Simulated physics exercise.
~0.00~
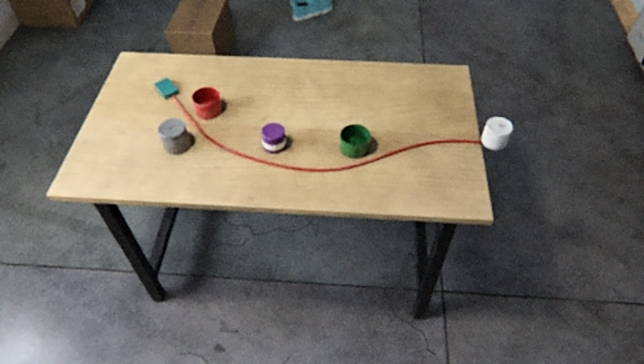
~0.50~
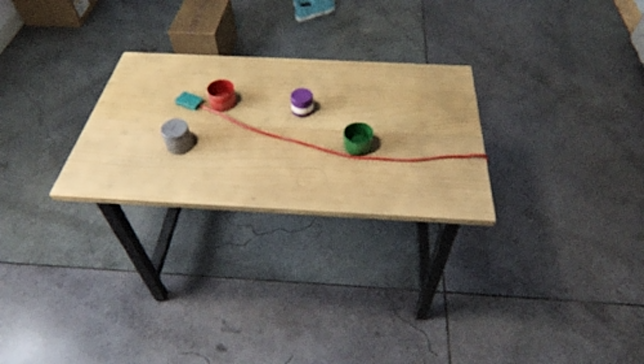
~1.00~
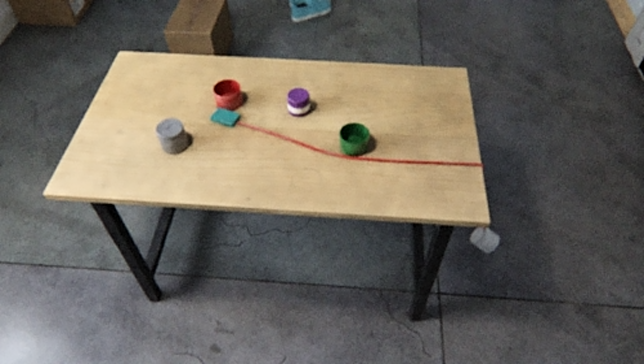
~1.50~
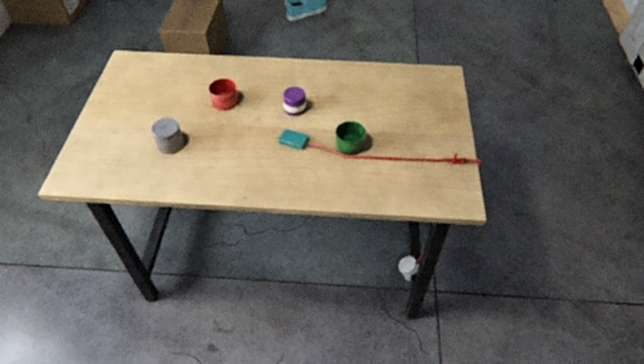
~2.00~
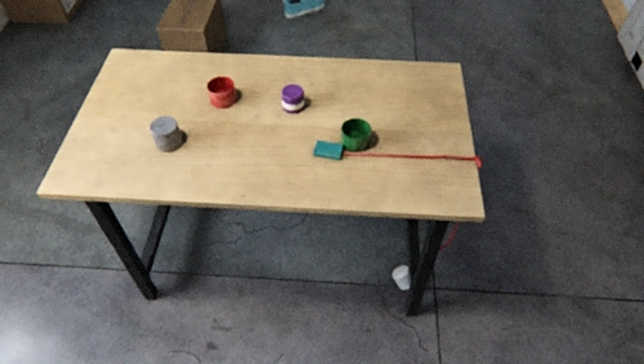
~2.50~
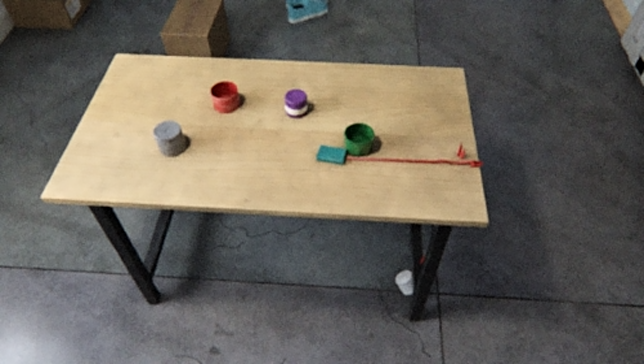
At the start, a teal phone lies near the left end of a wooden folding table, joined by a curving red cable to a white speaker just off the right edge, with grey, red, purple and green containers around it. The speaker drops out of sight, the cable pulls straighter, and the phone slides right while the purple canister and red cup shift. The speaker reappears below the edge, tipped over, as the phone passes the red cup. The phone drags further right across the tabletop. It ends resting beside the green mug, still on the table, with the speaker low by the right legs.
